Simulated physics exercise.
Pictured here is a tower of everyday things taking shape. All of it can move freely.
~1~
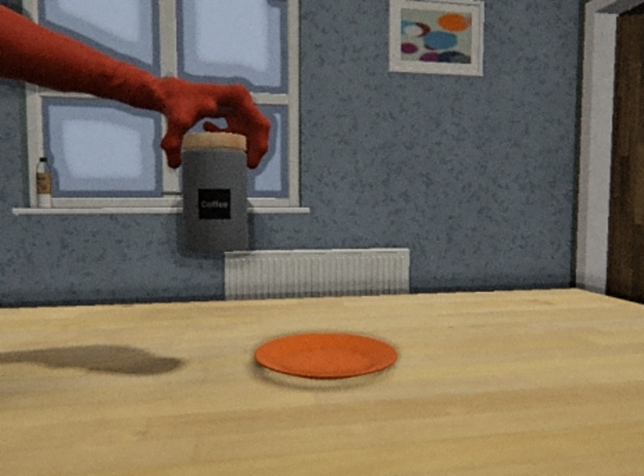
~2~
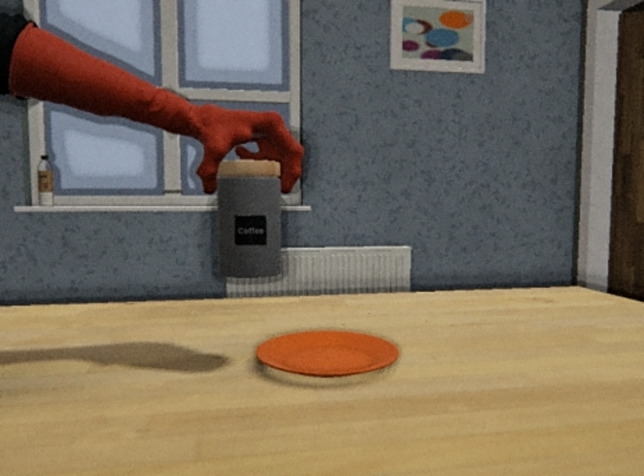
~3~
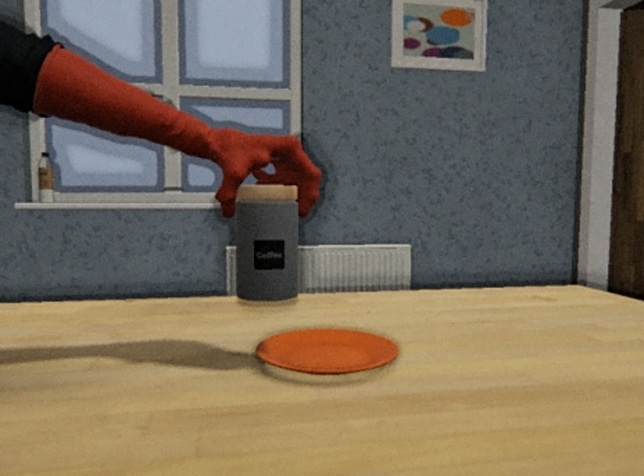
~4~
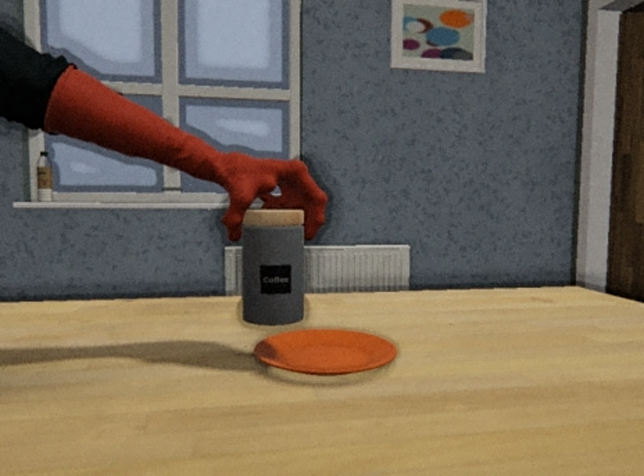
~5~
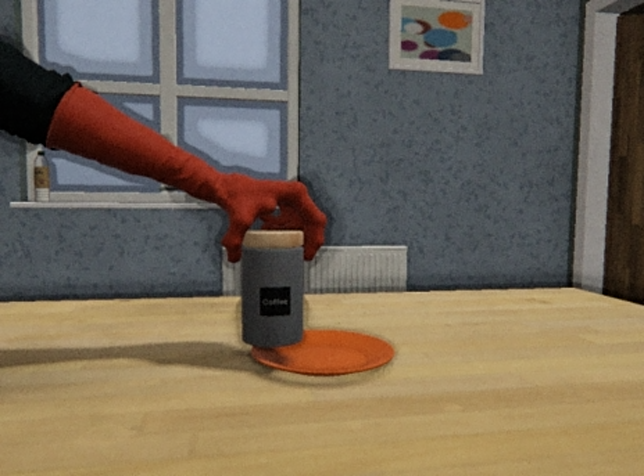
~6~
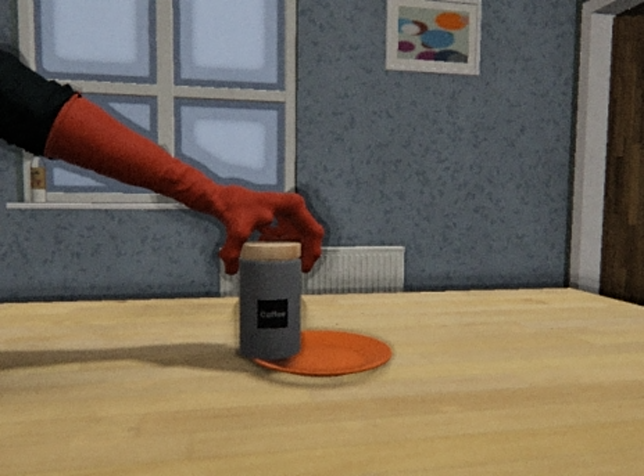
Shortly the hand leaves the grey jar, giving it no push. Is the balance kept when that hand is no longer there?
You'll see everything stays upright.
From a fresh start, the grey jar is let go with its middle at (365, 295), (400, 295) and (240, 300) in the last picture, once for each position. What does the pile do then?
For the first case the pile survives; for the second, it falls over; for the third, it falls over.
Then, 1.00 s later than the last frame, all is still.
Then, 2.10 s later than the last frame, grey jar resting near (270, 298).
When it is over, both as before. End places, in pixels of the last picture, grey jar near (270, 298). The pile holds.
